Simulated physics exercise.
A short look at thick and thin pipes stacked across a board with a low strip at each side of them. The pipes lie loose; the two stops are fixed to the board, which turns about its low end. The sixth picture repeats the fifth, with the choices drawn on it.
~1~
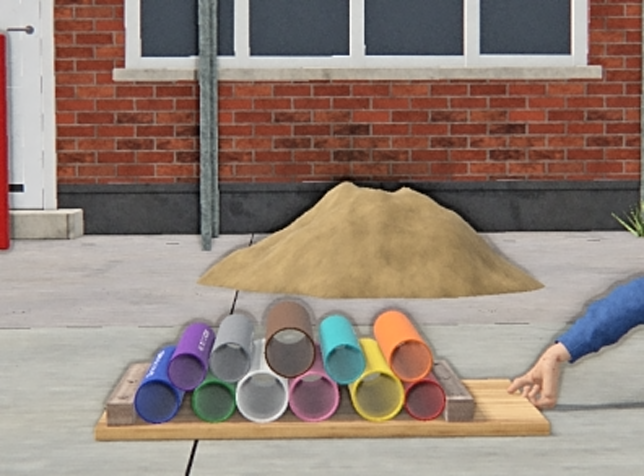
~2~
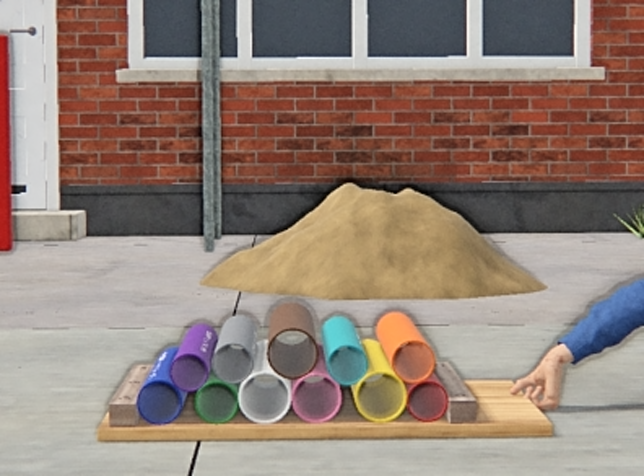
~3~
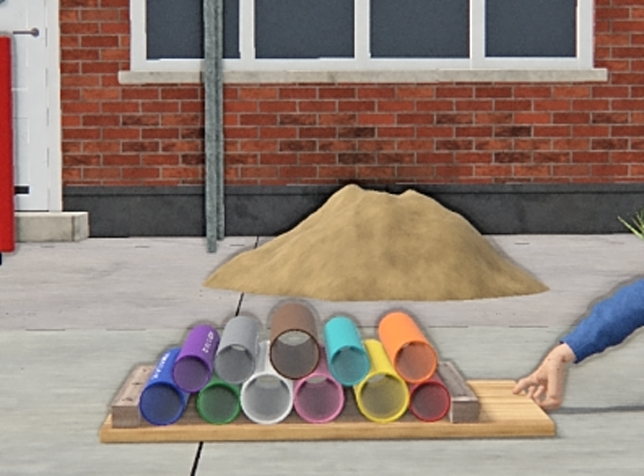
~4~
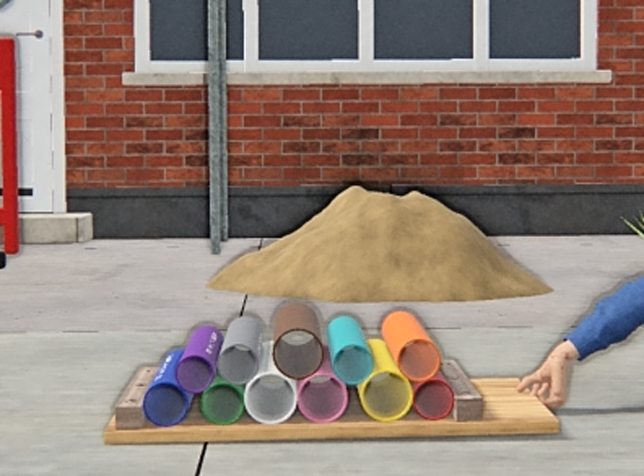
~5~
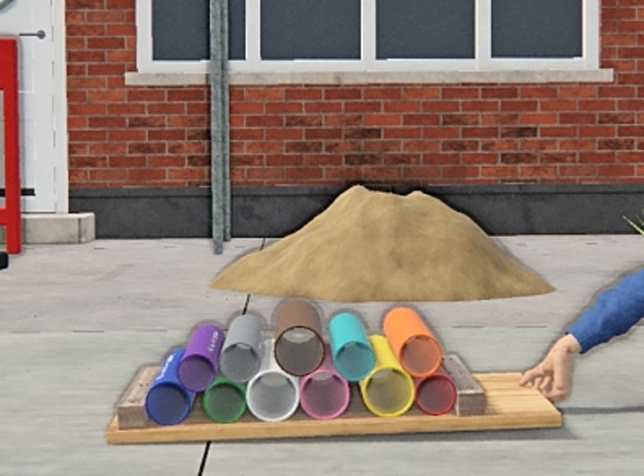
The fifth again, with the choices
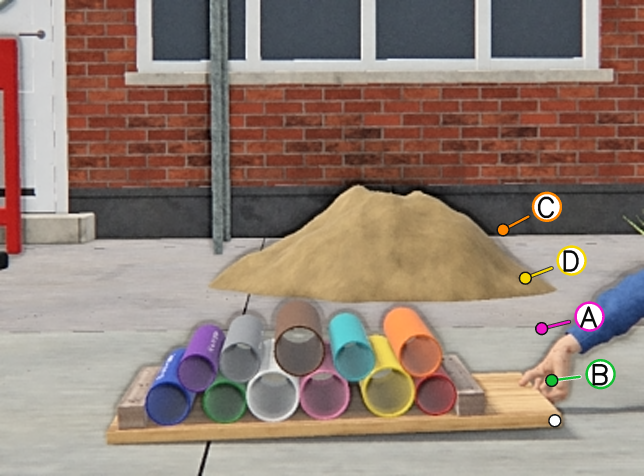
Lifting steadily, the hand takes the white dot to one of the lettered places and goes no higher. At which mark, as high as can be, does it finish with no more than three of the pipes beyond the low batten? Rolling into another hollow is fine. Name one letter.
Up to C.
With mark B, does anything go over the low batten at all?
No.
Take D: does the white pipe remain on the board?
Yes.
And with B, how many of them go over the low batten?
The count is none.
On the marked copy, A at (542, 329); B at (552, 381); C at (503, 230); D at (525, 278); the white dot at (555, 421).
Following C. Soon after the start, board at 18°.
Later, board at 27°.
In the end, board at 27°, two over the low batten (purple, grey).
As for the rest, A none over the low batten; B none over the low batten; D none over the low batten.
